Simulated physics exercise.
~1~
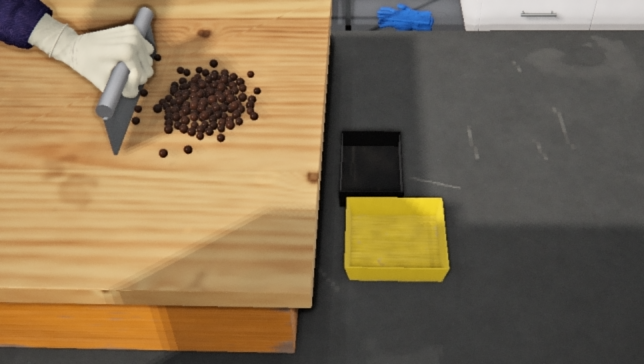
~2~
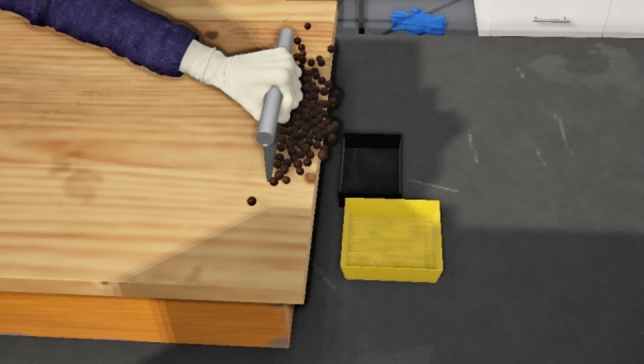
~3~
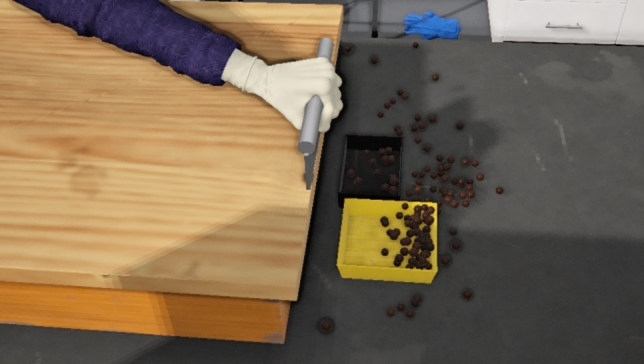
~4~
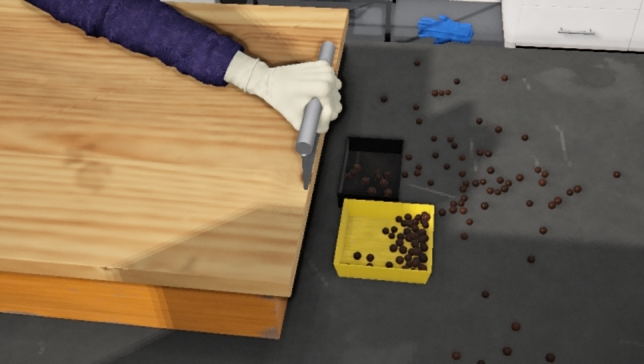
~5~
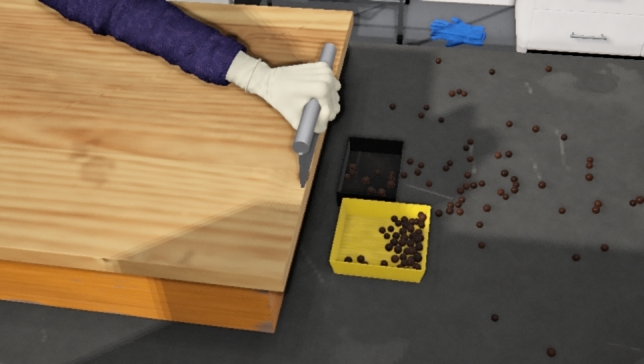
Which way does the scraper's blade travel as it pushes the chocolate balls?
The blade moves to the right, toward the edge of the table above the tins.
